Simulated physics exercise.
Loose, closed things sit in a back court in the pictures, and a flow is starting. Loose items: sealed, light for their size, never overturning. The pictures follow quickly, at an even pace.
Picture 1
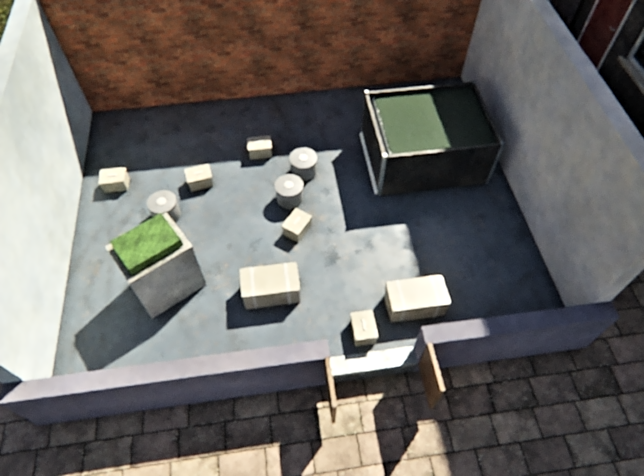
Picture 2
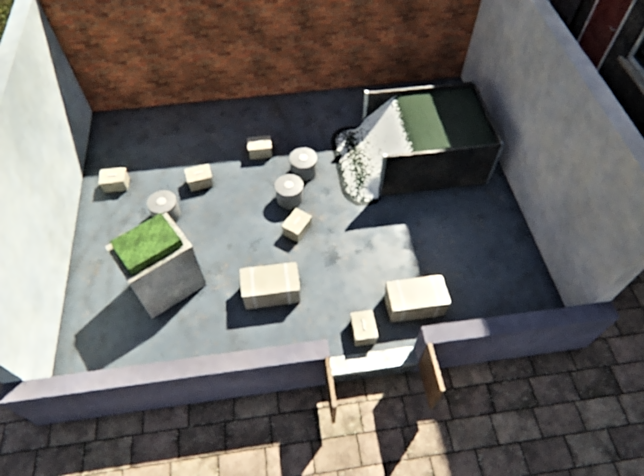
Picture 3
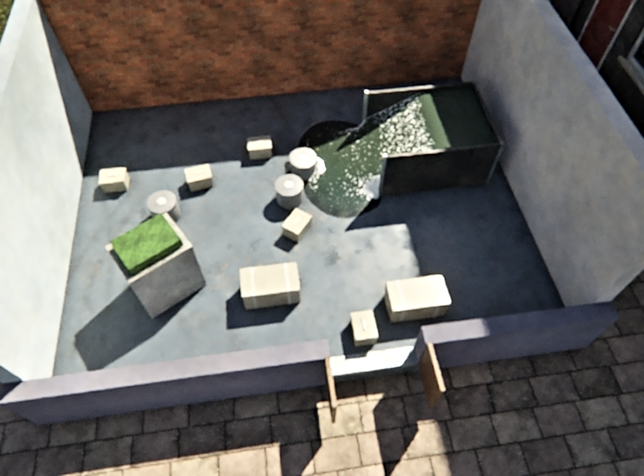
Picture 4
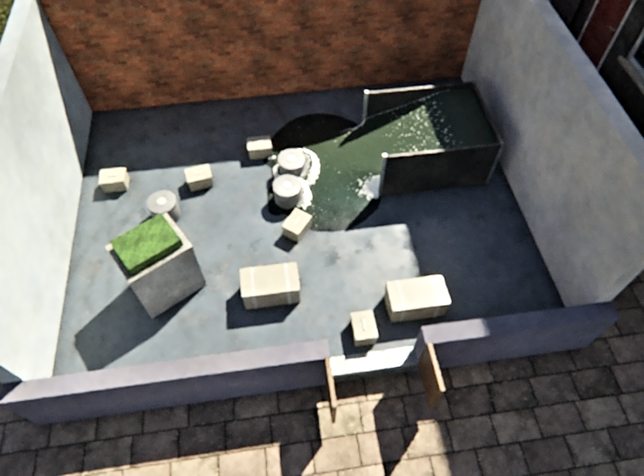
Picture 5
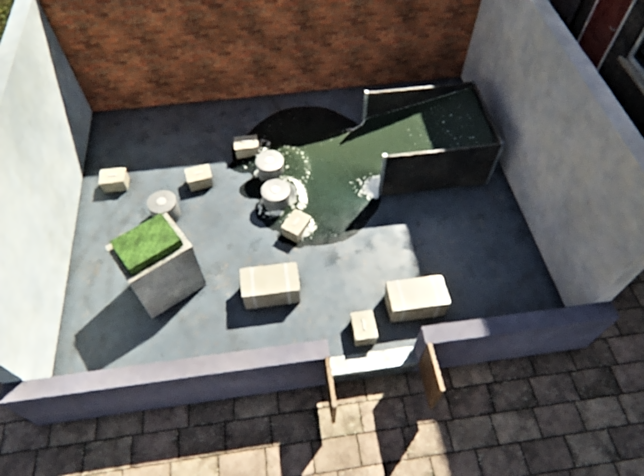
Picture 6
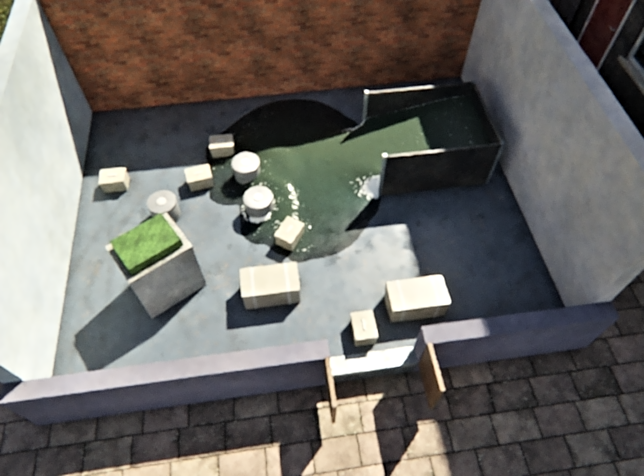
We see dark green water pour with white foam from a tank at the right of a walled court and spread left across the floor, pushing two round tubs and a small tote leftward, while a nearby box shifts slightly.
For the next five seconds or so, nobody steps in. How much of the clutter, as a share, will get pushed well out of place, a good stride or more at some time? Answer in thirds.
Two thirds or more.
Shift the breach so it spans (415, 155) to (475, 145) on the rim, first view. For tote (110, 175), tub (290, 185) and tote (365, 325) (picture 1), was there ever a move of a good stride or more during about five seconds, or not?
Listed in turn, never travels that far, never travels that far, ends up that far off.
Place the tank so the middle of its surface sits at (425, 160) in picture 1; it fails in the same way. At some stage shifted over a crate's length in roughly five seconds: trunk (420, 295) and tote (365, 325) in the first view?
Fell short, fell short.
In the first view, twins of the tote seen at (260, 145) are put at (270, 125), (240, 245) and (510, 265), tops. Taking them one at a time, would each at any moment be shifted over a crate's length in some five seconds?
Taking them one at a time: Gets driven off, then gets driven off, then remains close.
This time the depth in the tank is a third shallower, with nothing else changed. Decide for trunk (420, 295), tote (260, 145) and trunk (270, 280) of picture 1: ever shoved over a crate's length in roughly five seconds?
In sequence: Fell short, went the distance and fell short.
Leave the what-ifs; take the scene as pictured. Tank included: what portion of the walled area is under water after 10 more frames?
65 %, give or take.
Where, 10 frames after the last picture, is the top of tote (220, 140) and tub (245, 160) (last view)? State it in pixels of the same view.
Expect them at roughly (89, 128) and roughly (113, 157).
A moment on, 5 of 10 are well off their spots; 1 afloat.
Next, 6 of 10 are well off their spots; 5 afloat.
Later, 6 of 10 are well off their spots; 7 afloat.
In the end, 7 of 10 are well off their spots, and 7 have been at some point; 6 afloat.
